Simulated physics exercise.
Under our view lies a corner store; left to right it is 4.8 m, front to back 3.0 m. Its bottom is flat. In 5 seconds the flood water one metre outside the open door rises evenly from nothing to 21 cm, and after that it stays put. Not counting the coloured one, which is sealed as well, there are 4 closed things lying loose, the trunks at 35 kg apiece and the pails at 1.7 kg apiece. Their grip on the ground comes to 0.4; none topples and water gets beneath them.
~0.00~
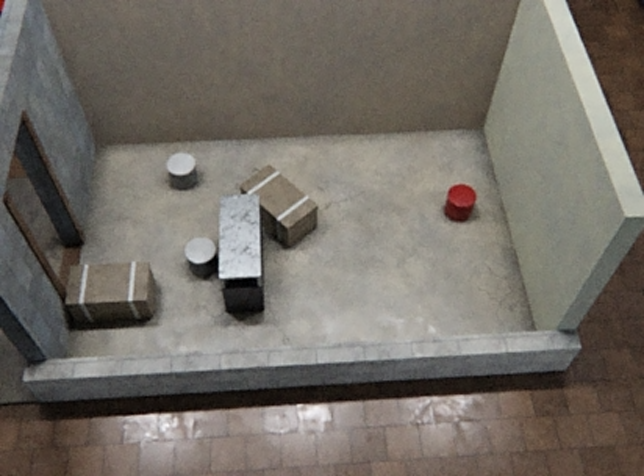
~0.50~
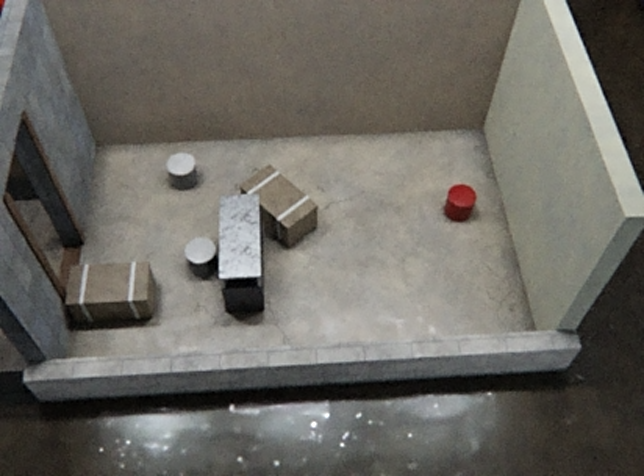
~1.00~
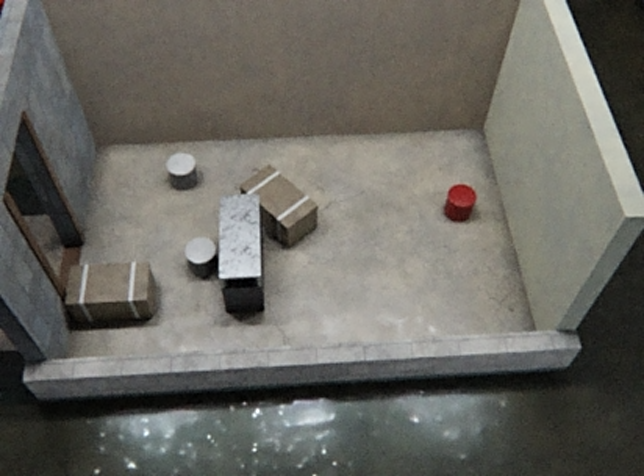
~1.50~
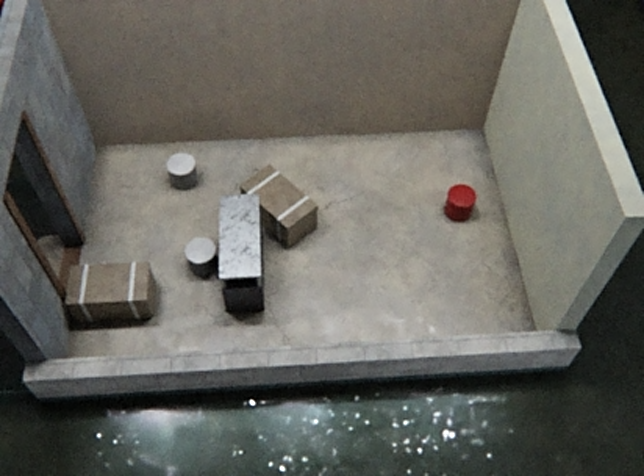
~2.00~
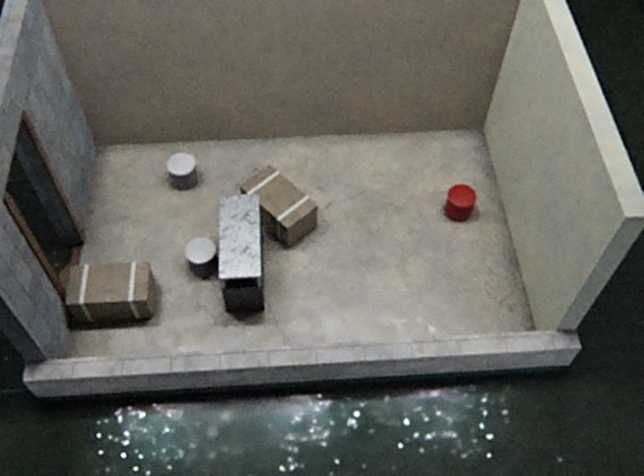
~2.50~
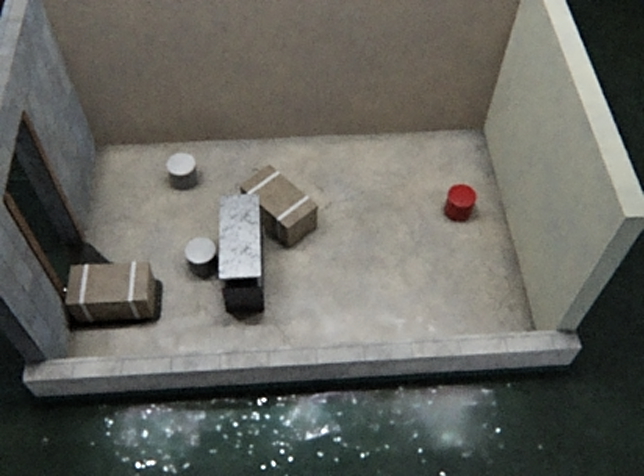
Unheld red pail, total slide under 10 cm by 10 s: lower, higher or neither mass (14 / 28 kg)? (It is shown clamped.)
Lower.
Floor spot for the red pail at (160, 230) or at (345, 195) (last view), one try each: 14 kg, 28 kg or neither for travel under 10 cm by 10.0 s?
In turn: Only the heavier mass works; the lighter mass suffices.
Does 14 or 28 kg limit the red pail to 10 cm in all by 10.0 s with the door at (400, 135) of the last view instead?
Moved there, the light choice works.
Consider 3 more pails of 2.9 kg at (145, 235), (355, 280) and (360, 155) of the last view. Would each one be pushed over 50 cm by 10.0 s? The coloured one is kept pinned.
First: Beyond the limit; second: Inside the limit; third: Beyond the limit.
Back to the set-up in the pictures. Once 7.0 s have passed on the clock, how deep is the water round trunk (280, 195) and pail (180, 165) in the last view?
Some 3 cm at the first, some 9 cm at the second.
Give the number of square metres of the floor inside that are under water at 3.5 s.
I'd put it close to 1.5 m2.
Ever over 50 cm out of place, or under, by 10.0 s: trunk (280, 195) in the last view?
Result: Limit not reached.
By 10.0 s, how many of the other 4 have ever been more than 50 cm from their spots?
That comes to 3.
After 3.5 s the red pail would be 0 cm from its start with 14 kg and 0 cm from its start with 28 kg; 0 cm of water round it then.
After 4.5 s the red pail would be 0 cm from its start with 14 kg and 0 cm from its start with 28 kg; 0 cm of water round it then.
After 7.0 s the red pail would be 0 cm from its start with 14 kg and 0 cm from its start with 28 kg; 0 cm of water round it then.
After 10.0 s the red pail would be 0 cm from its start with 14 kg and 0 cm from its start with 28 kg; 4 cm of water round it then.
